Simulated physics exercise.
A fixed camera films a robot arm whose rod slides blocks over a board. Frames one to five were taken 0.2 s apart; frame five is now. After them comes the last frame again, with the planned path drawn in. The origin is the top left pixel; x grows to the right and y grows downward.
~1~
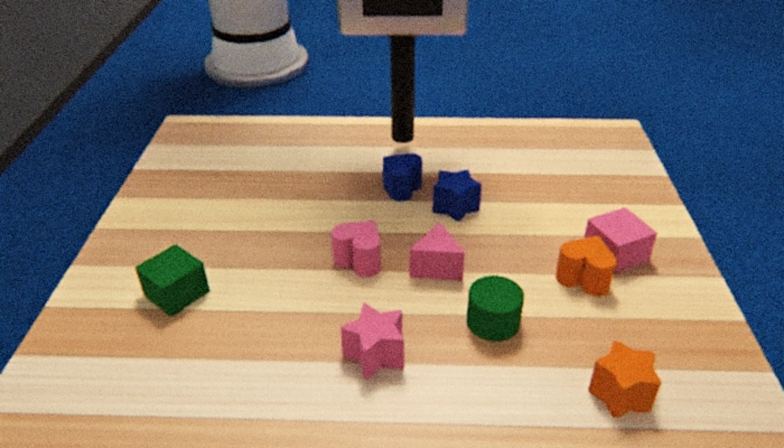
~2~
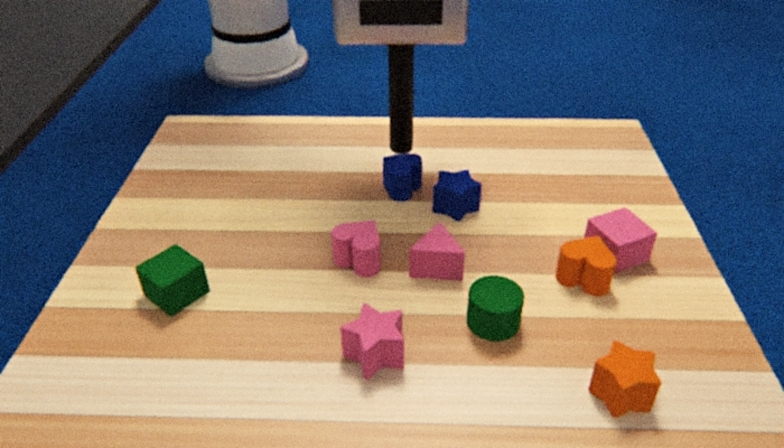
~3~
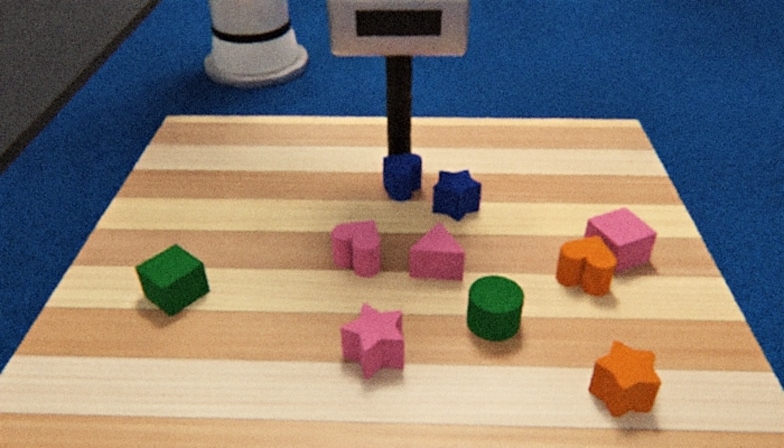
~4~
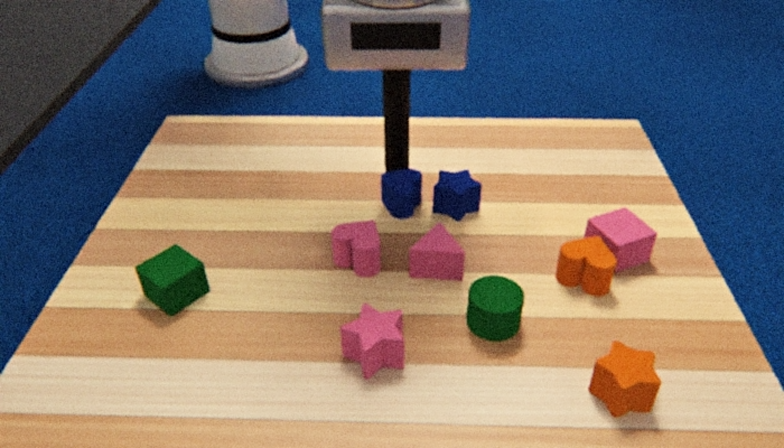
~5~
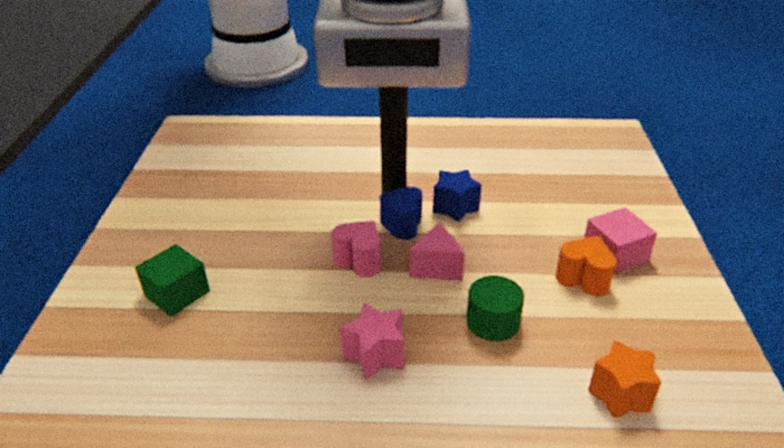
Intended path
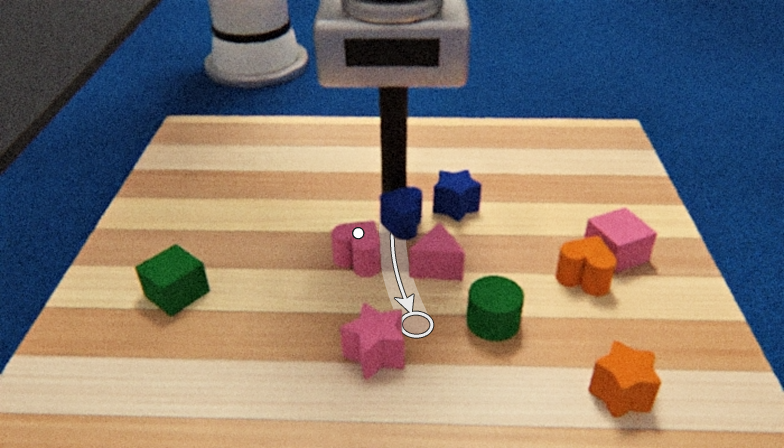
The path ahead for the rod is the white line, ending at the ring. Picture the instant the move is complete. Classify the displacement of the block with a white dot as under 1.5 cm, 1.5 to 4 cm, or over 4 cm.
Overall it shifts less than 1.5 cm.
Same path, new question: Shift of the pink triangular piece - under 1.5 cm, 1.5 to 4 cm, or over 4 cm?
By the end of the path, it will have gone between 1.5 and 4 cm.
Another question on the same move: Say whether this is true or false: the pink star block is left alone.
That is true.
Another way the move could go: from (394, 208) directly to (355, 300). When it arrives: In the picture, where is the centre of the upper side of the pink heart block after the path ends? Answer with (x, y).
Near (317, 266).
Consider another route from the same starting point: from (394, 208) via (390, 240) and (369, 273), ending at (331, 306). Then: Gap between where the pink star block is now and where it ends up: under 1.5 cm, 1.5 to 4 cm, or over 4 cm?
The block winds up within 1.5 cm of where it is now.
The drawn path runs from (394, 208) through (392, 242) and (399, 281) to (416, 324); the dot is on the pink heart block.
On the path given first. One third of the way, rod at (392, 230); blue heart block at (412, 232), turned 20° anticlockwise; pink triangular piece at (446, 247), turned 15° anticlockwise.
Two thirds of the way, rod at (399, 268); blue heart block at (424, 270), turned 25° anticlockwise; pink triangular piece at (456, 253), turned 40° anticlockwise.
At the end, rod at (416, 311); pink heart block not moved; pink star block not moved; blue heart block at (455, 300), turned 65° anticlockwise; pink triangular piece at (458, 253), turned 50° anticlockwise; green round block at (510, 296).
